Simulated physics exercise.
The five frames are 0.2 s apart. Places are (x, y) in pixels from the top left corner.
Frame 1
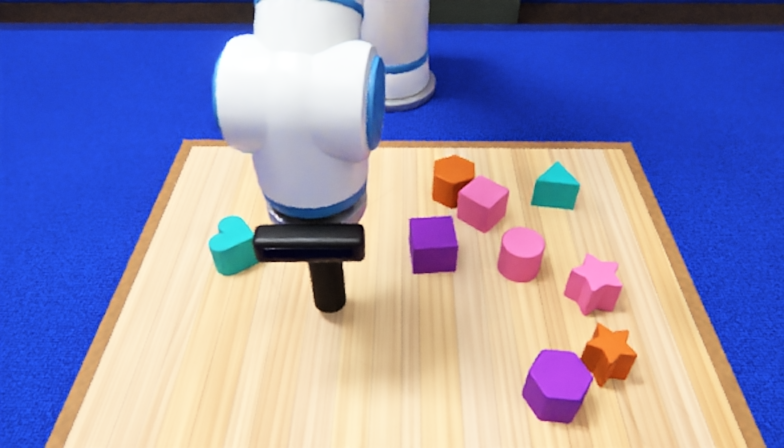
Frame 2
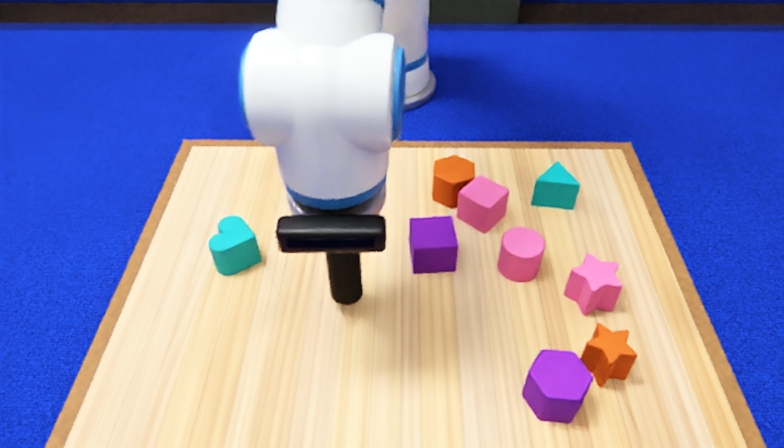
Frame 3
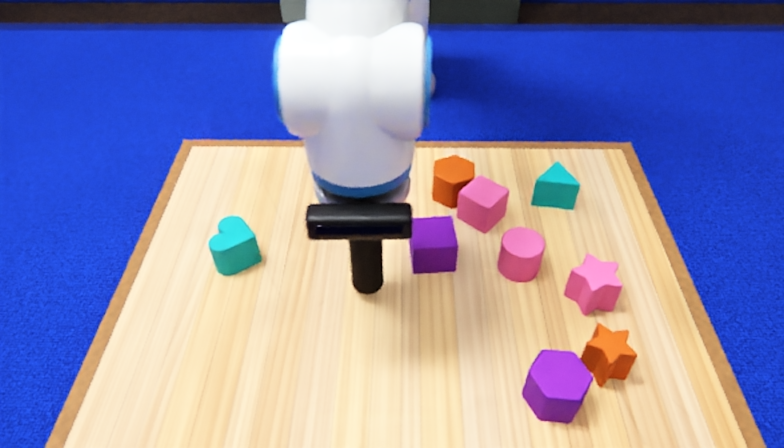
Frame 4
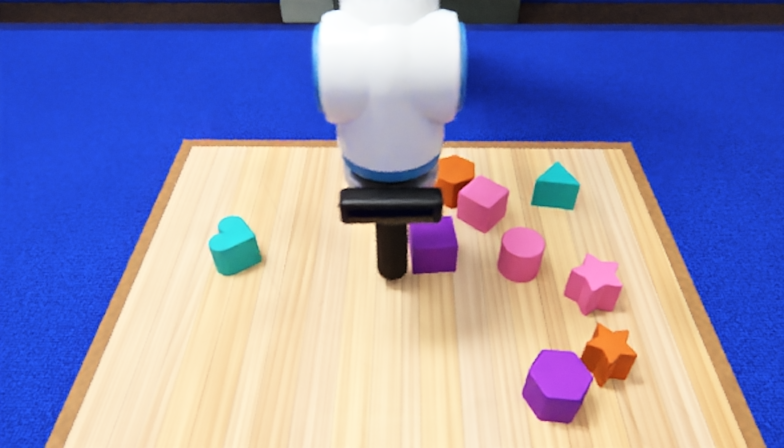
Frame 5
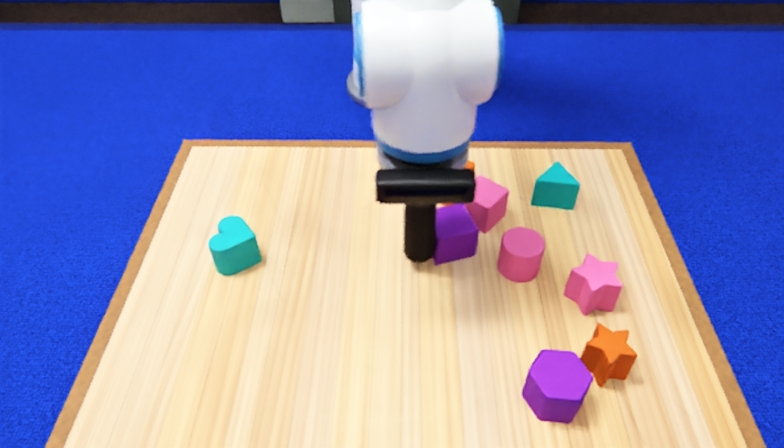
A white robot arm holding a black stick moved right across a wooden board scattered with colourful blocks, reached the purple cube and nudged it slightly right and upward, toward the pink cube.
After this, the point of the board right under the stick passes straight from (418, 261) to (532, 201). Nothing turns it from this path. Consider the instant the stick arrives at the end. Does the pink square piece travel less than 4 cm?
No, that is not how it ends up.
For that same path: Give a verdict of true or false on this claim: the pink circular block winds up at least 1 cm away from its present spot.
The claim does not hold.
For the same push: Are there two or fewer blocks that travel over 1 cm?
I'd say no.
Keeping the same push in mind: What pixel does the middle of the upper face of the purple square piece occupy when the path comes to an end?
The middle of its top is at (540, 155).
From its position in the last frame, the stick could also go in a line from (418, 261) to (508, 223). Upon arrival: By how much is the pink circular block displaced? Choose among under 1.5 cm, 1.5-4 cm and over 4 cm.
My answer is that it shifts under 1.5 cm.
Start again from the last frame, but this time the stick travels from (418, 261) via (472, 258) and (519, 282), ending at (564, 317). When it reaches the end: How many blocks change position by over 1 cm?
I'd put the number at three or more.
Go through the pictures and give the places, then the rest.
The first frame shows stick's lower end at (330, 300); purple square piece at (433, 231); orange six-sided block at (454, 168); pink square piece at (484, 191); pink circular block at (524, 241); turquoise triangular block at (558, 174).
The second frame shows stick at (347, 293); blocks still.
The third frame shows stick at (368, 282); blocks still.
The fourth frame shows stick at (392, 269); blocks still.
The fifth frame shows stick at (419, 252); purple square piece at (451, 220); orange six-sided block hidden; pink square piece at (484, 191); pink circular block at (524, 241); turquoise triangular block at (558, 174).
The first path, step by step. One third of the way, stick at (460, 230); purple square piece at (485, 196), turned 20° anticlockwise; pink square piece at (505, 174).
Two thirds of the way, stick at (498, 210); purple square piece at (516, 175), turned 40° anticlockwise; pink square piece at (522, 151); turquoise triangular block at (567, 172), turned 20° clockwise.
At the end, stick at (534, 192); purple square piece at (540, 155), turned 70° anticlockwise; orange six-sided block still; pink square piece at (525, 132), turned 40° anticlockwise; pink circular block still; turquoise triangular block at (578, 169), turned 75° clockwise.
